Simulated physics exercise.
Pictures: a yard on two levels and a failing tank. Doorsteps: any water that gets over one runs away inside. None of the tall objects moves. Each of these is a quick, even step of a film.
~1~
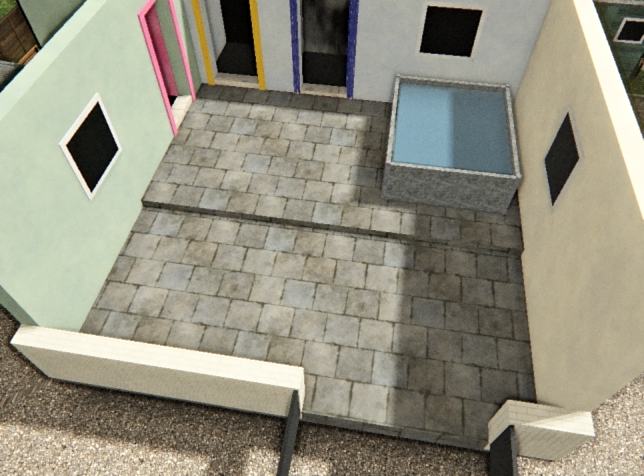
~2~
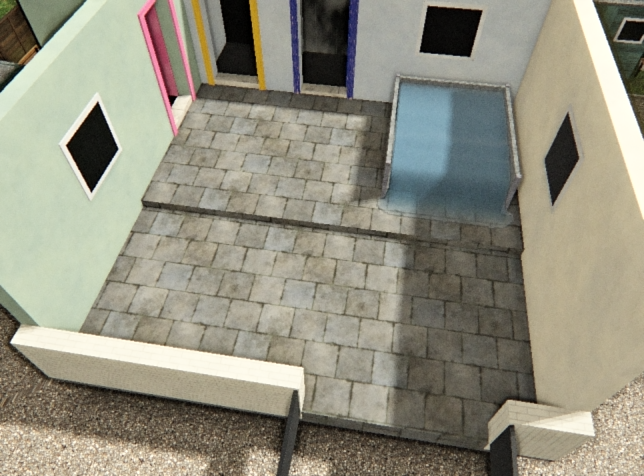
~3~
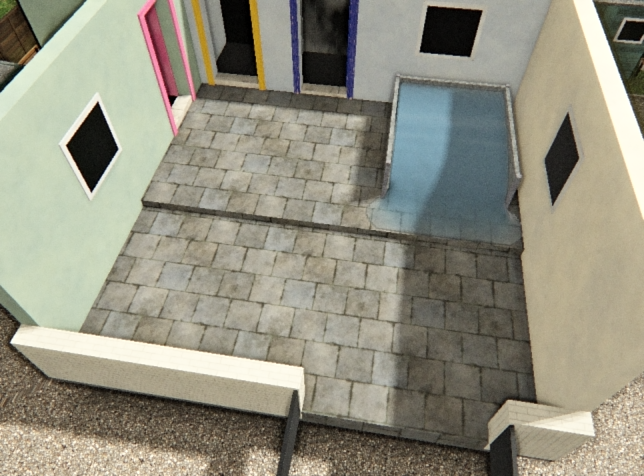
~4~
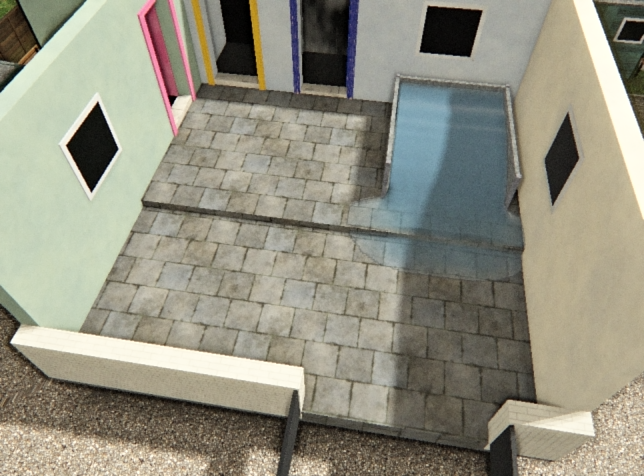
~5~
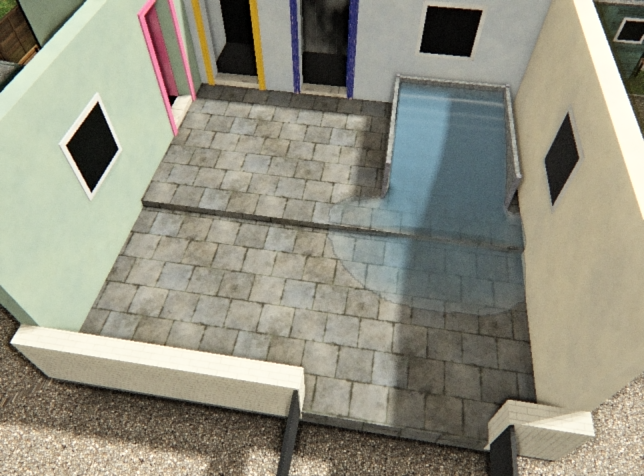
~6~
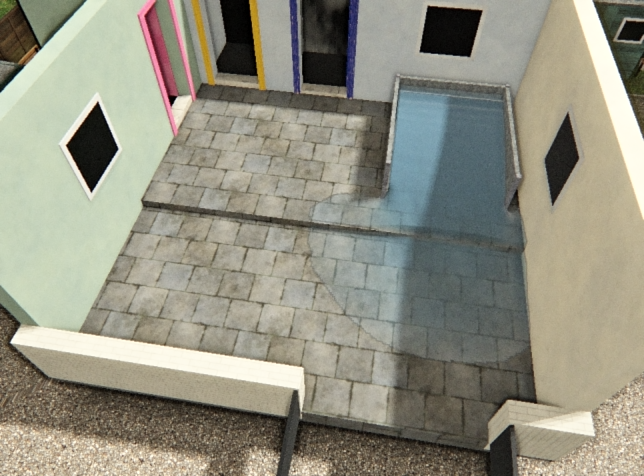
Water pouring from the open front of a stone tank, spreading across the upper paving and over the step onto the lower yard.
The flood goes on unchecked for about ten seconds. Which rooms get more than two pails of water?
In the end the yellow door respects the limit. The blue door respects the limit. The pink door respects the limit.
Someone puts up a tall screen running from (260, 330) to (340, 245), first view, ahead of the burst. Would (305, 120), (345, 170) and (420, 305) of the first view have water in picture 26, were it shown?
First spared, then spared, then soaked.
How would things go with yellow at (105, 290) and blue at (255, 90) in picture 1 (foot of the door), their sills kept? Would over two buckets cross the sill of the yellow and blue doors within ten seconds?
Yellow: Falls short; blue: Falls short.
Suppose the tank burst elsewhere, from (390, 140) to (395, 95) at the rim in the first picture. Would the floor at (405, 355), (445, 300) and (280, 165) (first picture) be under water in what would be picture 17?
Taking each in turn, they come out kept dry, kept dry, watered.
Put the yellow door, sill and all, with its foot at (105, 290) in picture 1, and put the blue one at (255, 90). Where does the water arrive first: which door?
The yellow one.
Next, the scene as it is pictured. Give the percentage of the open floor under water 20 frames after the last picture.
Roughly 45 %.
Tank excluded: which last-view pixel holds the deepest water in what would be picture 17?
Roughly at (529, 428).
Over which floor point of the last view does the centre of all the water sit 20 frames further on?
Centre: Close to (409, 264).
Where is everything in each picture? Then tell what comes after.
The first frame shows the open tank at (451, 126) is whole and still.
In the second frame, the front is at (509, 215), out from the gap at (445, 194).
In the third frame, the front is at (515, 237), out from the gap at (445, 195).
In the fourth frame, water pours out at (444, 196) and has run to (522, 264).
In the fifth frame, the front is at (371, 284), out from the gap at (444, 197).
In the sixth frame, water pours out at (444, 196) and has run to (485, 356).
A moment on, water covers 35 % of the floor; the yellow door not reached, the blue door not reached, the pink door not reached.
Next, water covers 40 % of the floor; the yellow door not reached, the blue door not reached, the pink door not reached.
Then, water covers 45 % of the floor; the yellow door not reached, the blue door not reached, the pink door not reached.
Later, water covers 55 % of the floor; the yellow door not reached, the blue door not reached, the pink door not reached.
In the end, water covers 60 % of the floor; the yellow door not reached, the blue door not reached, the pink door not reached.
